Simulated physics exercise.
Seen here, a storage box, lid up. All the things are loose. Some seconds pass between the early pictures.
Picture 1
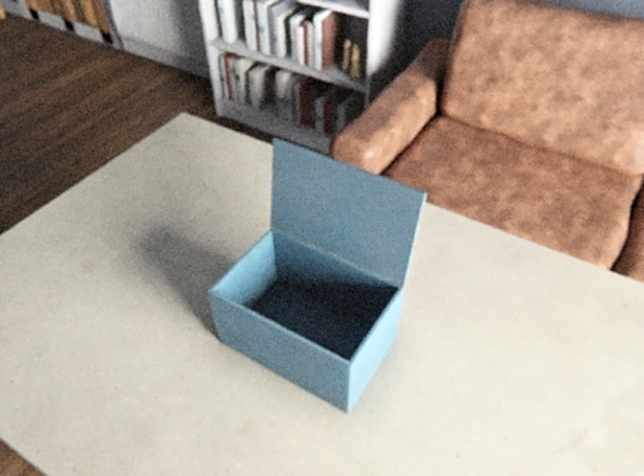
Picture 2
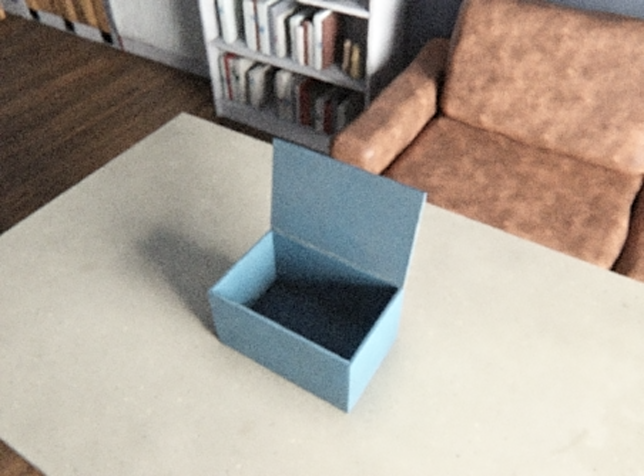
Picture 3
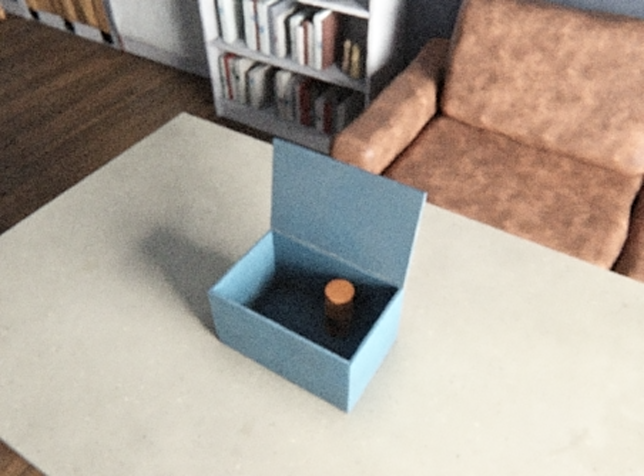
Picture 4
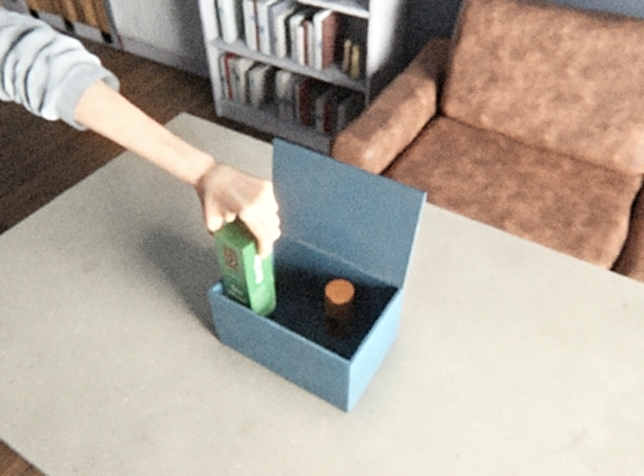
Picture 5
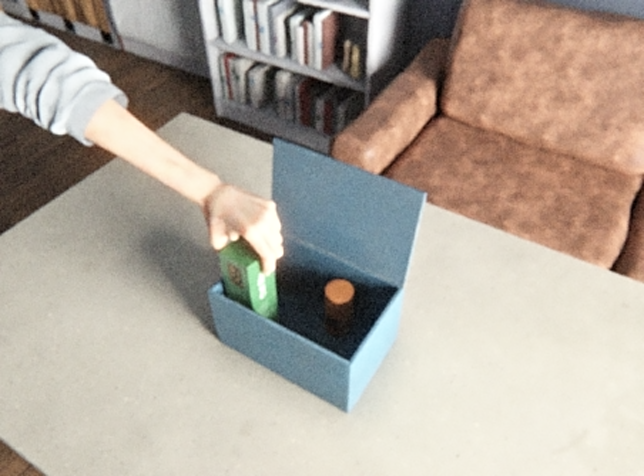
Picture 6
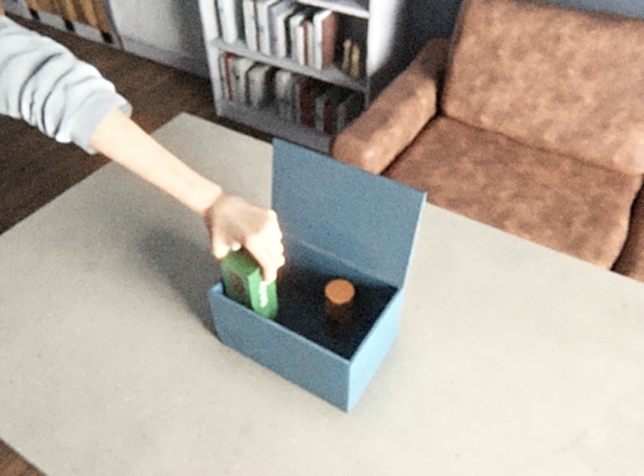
A hand lowering a green carton into an open blue box on a table, after an orange shaker appears inside.
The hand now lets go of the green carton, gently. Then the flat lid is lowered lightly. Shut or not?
It is held up.
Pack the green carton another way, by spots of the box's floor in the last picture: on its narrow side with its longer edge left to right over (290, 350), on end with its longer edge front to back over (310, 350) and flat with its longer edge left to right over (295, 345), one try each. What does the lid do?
First, it sits on the rim; second, it will not close; third, it shuts flat.
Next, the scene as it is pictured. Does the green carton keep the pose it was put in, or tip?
It keeps its pose.
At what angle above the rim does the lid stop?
About 30°.
Then, 1.10 s later than the last frame, lid starting down.
Then, 1.40 s later than the last frame, lid 72° above the rim.
Then, 1.60 s later than the last frame, lid 57° above the rim.
Then, 1.80 s later than the last frame, lid 38° above the rim.
When it is over, lid 32° above the rim; both as before. End places, in pixels of the last picture, green carton near (252, 297).
